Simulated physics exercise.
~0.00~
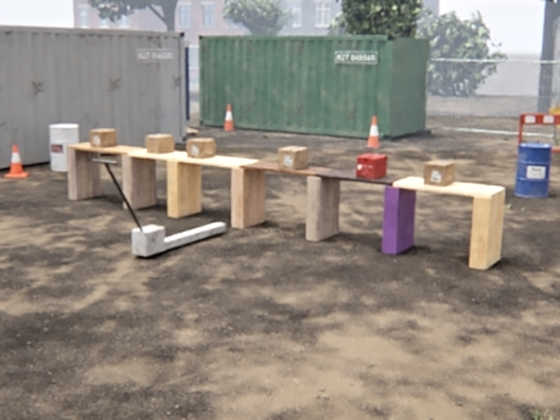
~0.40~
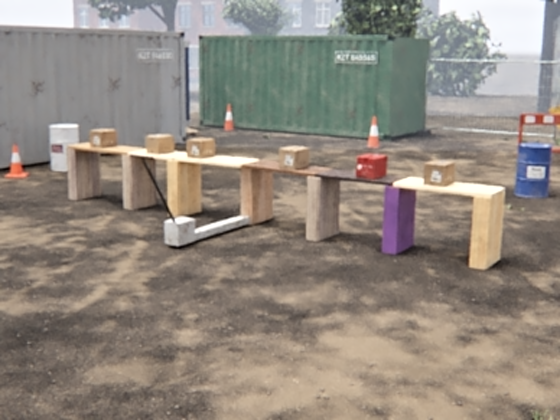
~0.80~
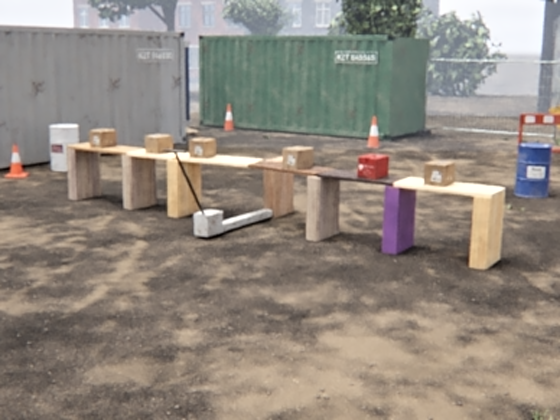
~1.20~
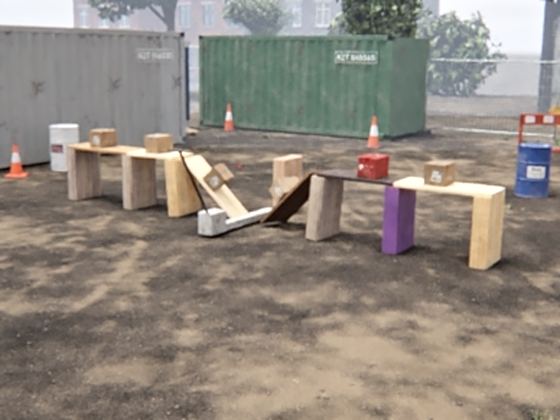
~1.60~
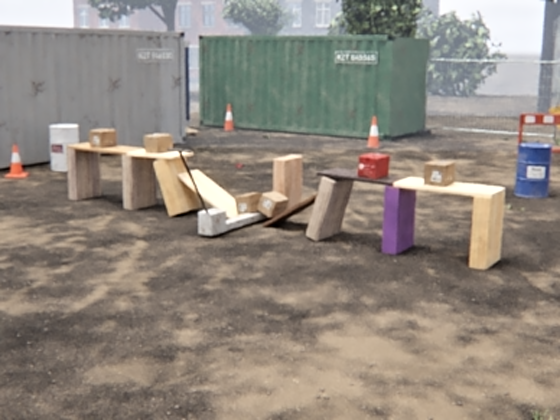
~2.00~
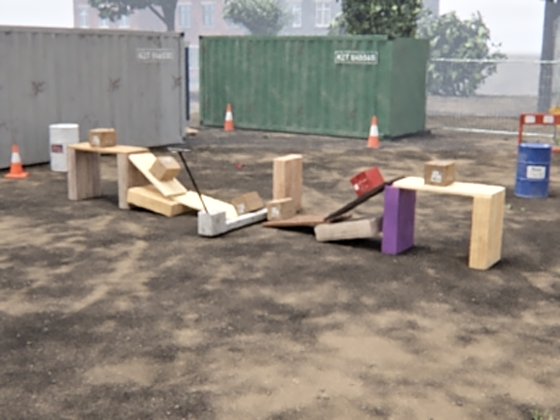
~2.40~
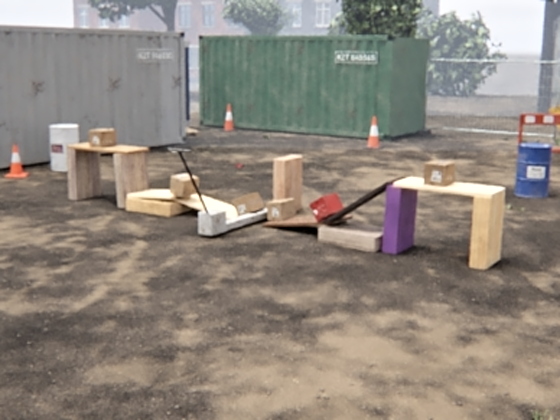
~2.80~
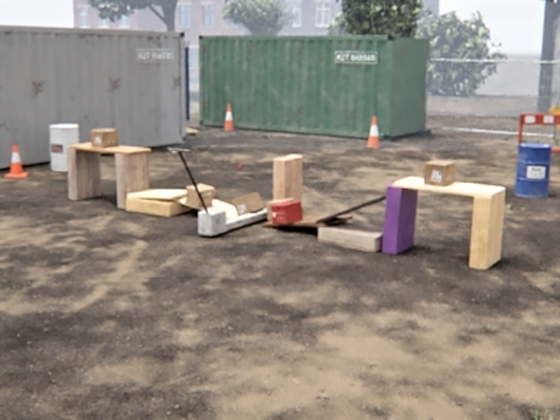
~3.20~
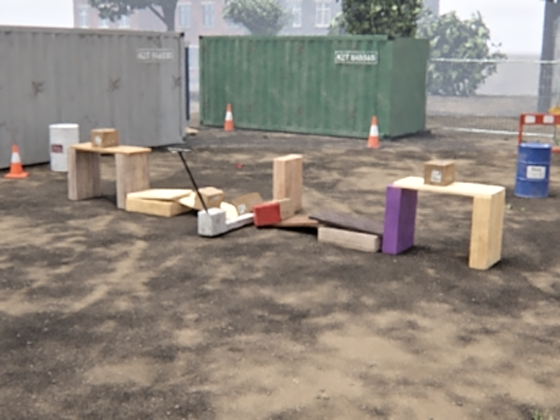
Row of timber slabs and boards collapsing in the middle as a floor jack pushes in, cartons sliding down, both ends left standing.
